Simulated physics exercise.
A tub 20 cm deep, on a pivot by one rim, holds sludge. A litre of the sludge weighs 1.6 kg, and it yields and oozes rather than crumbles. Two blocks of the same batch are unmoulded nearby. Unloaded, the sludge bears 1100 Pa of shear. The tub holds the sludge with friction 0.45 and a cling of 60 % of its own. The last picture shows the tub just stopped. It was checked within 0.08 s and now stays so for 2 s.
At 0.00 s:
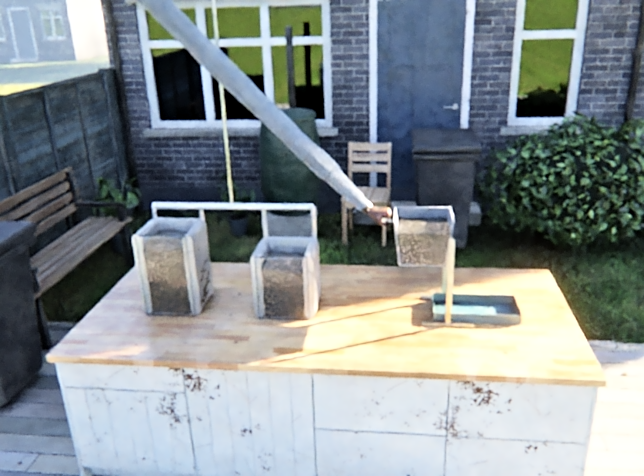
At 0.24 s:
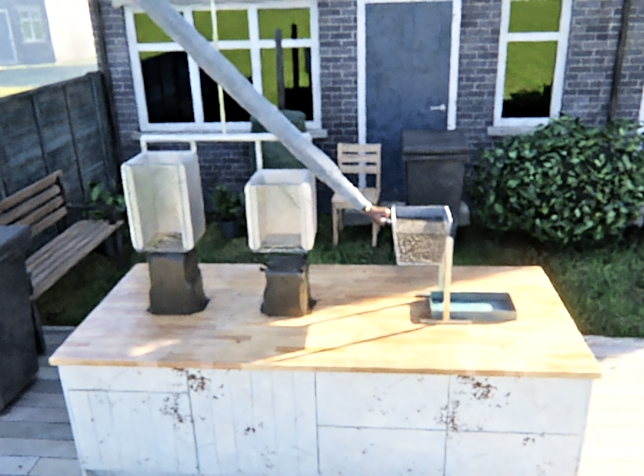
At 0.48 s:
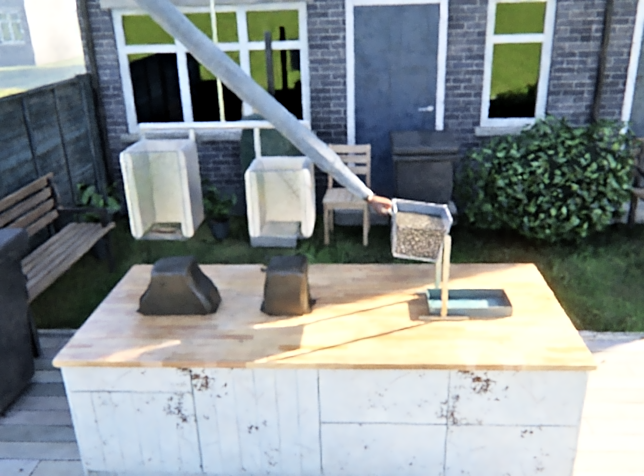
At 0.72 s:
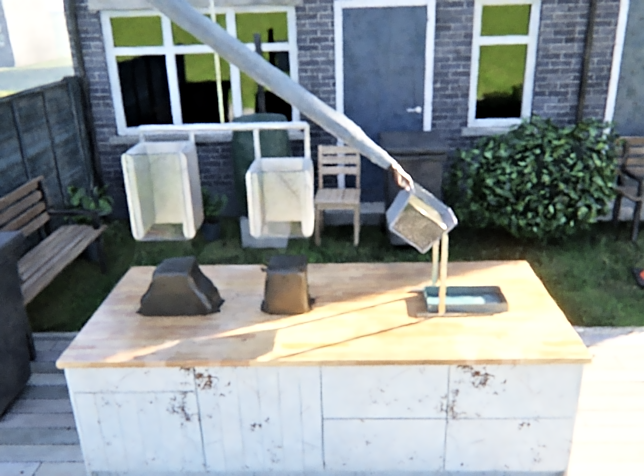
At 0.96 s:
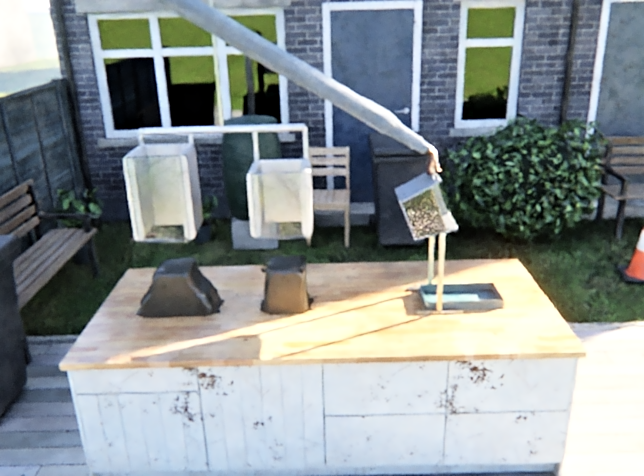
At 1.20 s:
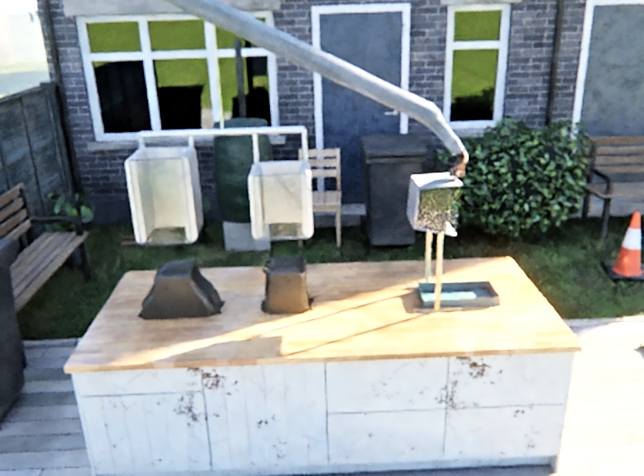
Two white moulds lift off dark blocks, which slump, as a metal arm tilts a tub.
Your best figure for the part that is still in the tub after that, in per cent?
The part that is still in the tub after that is near 0 %.
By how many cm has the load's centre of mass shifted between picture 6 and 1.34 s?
Roughly 3 cm.
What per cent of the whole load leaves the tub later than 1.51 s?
Near 90 %.
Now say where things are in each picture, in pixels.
In the first frame, handle-side rim at (395, 222), tilt 0 degrees; crest of the sludge at (405, 233); block heights 37 cm, 26 cm (left to right).
In the second frame, handle-side rim at (394, 222), tilt 0 degrees; crest of the sludge at (403, 232); block heights 33 cm, 26 cm (left to right).
In the third frame, handle-side rim at (397, 214), tilt 8 degrees; crest of the sludge at (400, 225); block heights 26 cm, 25 cm (left to right).
In the fourth frame, handle-side rim at (415, 192), tilt 38 degrees; crest of the sludge at (411, 203); block heights 26 cm, 25 cm (left to right).
In the fifth frame, handle-side rim at (441, 183), tilt 69 degrees; crest of the sludge at (432, 190); block heights 26 cm, 25 cm (left to right).
In the sixth frame, handle-side rim at (462, 186), tilt 95 degrees; crest of the sludge at (429, 190); block heights 26 cm, 25 cm (left to right).
After 1.34 s, the tub is at 95 degrees and holds 100 %.
After 1.51 s, the tub is at 95 degrees and holds 88 %.
After 1.68 s, the tub is at 95 degrees and holds 65 %.
After 1.85 s, the tub is at 95 degrees and holds 38 %.
After 3.20 s, the tub is at 95 degrees and holds 0 %.
